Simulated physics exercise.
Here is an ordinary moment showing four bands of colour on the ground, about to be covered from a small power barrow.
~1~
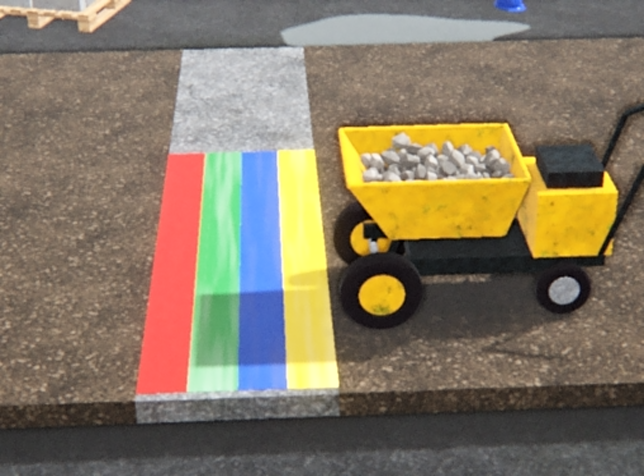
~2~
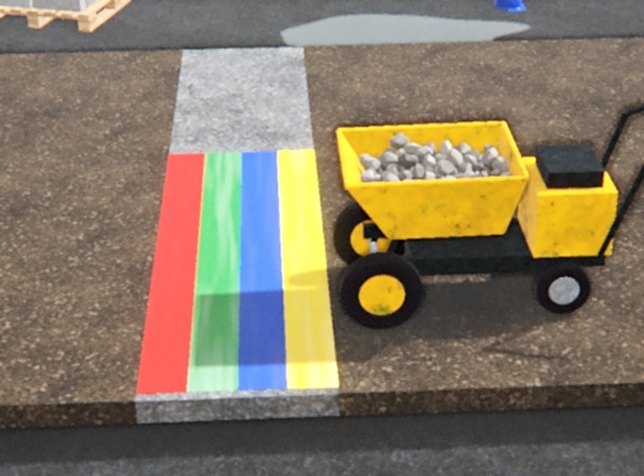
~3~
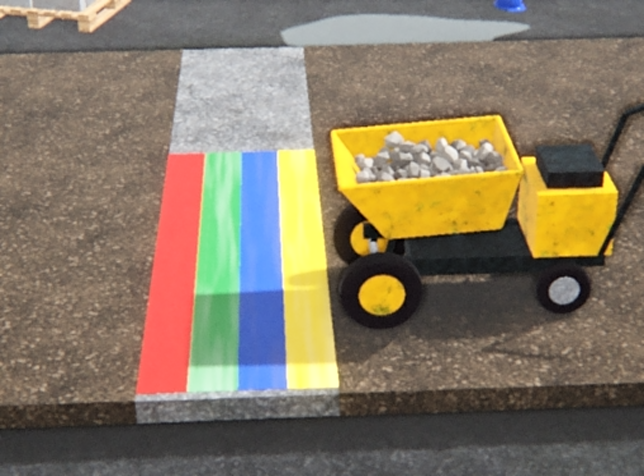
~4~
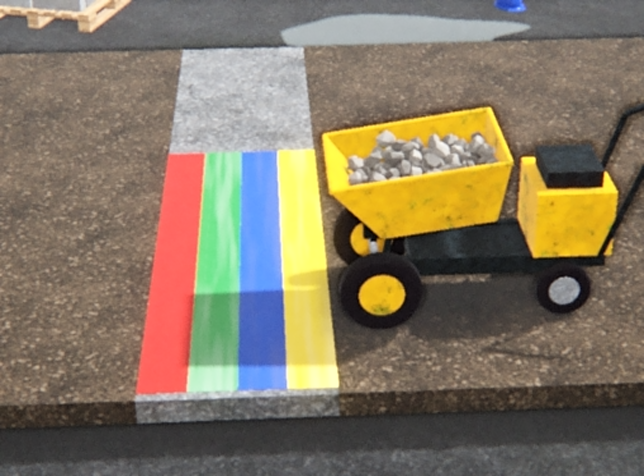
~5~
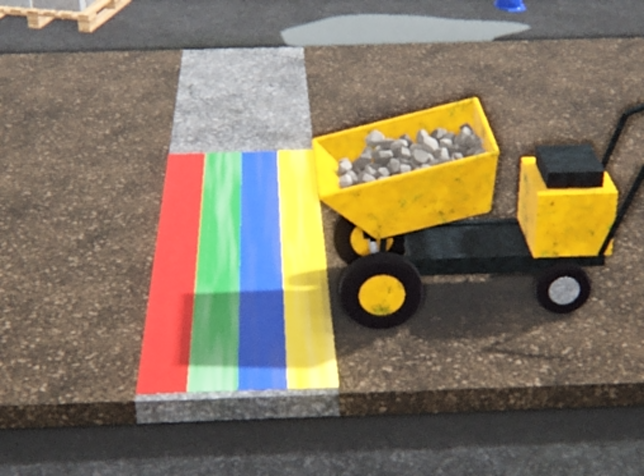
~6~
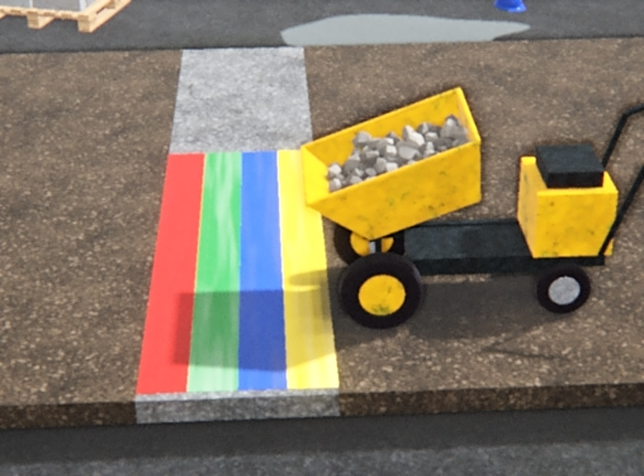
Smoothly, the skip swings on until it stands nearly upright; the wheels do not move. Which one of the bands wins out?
Green wins out.
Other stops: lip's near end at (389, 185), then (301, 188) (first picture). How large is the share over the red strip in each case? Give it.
The first gives 10 %, the second 30 %.
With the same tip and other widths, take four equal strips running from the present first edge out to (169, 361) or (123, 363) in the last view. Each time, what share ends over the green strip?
30 % and 30 %, near enough.
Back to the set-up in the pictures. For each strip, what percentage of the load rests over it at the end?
Yellow strip 0 %, blue strip 15 %, green strip 35 %, red strip 20 %.
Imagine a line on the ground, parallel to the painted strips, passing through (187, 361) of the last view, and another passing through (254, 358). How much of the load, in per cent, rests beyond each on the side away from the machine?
The first comes to 30 per cent, the second to 80 per cent.
Shortly afterwards, skip tipped steeply; the whole lot in the skip.
Next, skip tipped right over; the bulk in the skip; only a few over the blue strip; a little over the green strip; only a few falling.
Some moments later, skip tipped right over; near a third in the skip; a little over the blue strip; near a third over the green strip; near a quarter over the red strip; a little off the paint.
In the end, skip tipped right over; near a quarter in the skip; only a few over the yellow strip; a little over the blue strip; near a third over the green strip; near a quarter over the red strip; a little off the paint.
